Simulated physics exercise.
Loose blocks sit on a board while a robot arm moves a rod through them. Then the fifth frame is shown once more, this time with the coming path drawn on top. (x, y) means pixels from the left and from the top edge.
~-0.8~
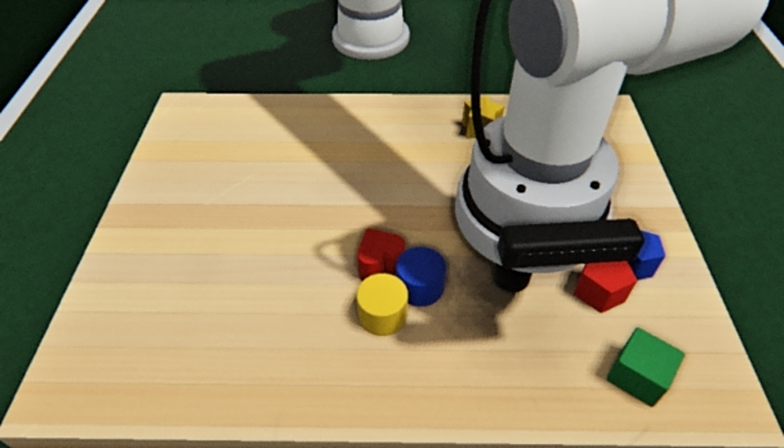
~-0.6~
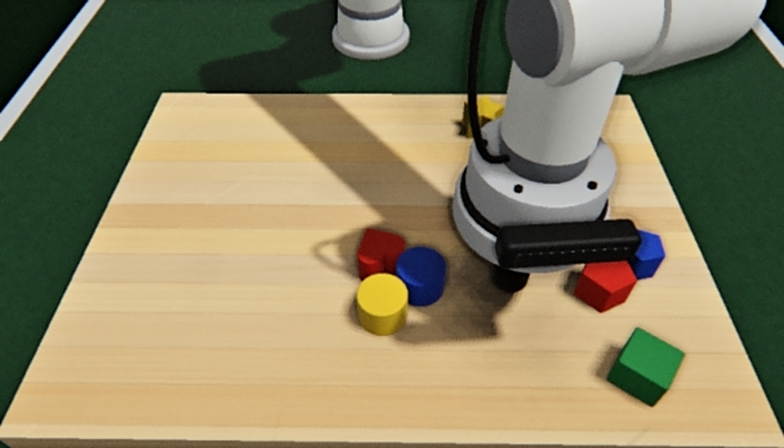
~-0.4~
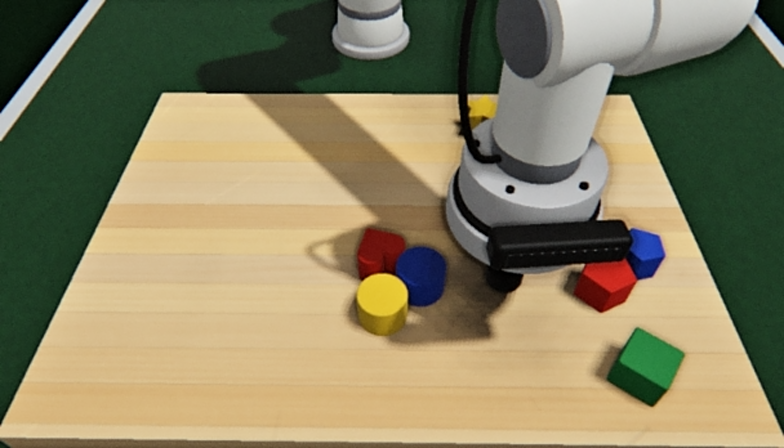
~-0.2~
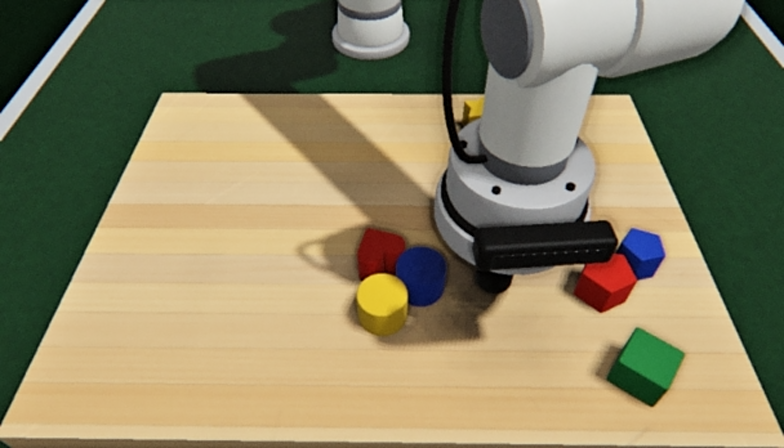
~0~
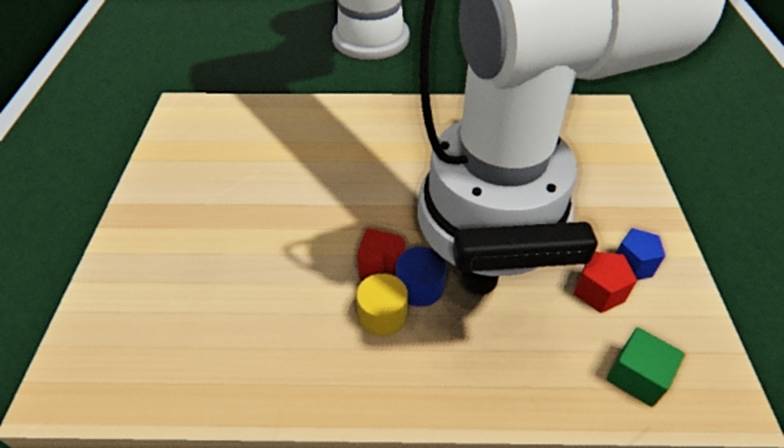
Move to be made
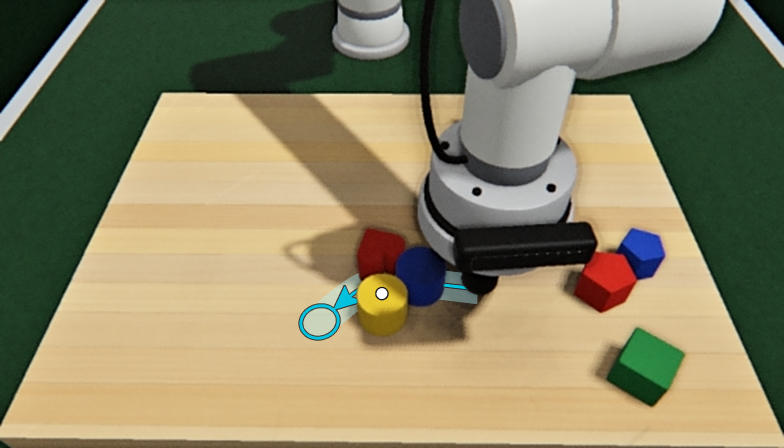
A robot arm holding a short black rod slid slowly left across a wooden board, closing in on a cluster of red, blue and yellow blocks, while all the scattered blocks stayed still.
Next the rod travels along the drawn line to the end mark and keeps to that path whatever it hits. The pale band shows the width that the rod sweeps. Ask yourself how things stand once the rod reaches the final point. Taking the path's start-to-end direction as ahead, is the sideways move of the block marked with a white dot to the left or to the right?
It shifts leftward.
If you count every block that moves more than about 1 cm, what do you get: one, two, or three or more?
At least three of them.
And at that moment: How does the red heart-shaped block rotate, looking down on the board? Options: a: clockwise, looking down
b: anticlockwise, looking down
(a)
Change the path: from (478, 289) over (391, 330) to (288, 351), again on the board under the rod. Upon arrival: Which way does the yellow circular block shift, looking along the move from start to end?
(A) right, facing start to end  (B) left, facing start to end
Choice A: Right, facing start to end.
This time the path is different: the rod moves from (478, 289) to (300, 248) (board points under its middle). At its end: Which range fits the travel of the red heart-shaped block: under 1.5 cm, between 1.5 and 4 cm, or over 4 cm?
It ends over 4 cm away.
Drawn move, from (478, 289) via (420, 282) and (364, 287), ending at (320, 322); the dot is on the yellow circular block.
The first path, step by step. One third of the way, rod at (420, 275); red heart-shaped block at (345, 234); yellow circular block at (361, 299); blue circular block at (377, 259).
Two thirds of the way, rod at (364, 280); red heart-shaped block at (318, 223), turned 25° clockwise; yellow circular block at (359, 302); blue circular block at (322, 255).
At the end, rod at (318, 314); red heart-shaped block at (318, 223), turned 25° clockwise; yellow circular block at (345, 330); blue circular block at (308, 258).
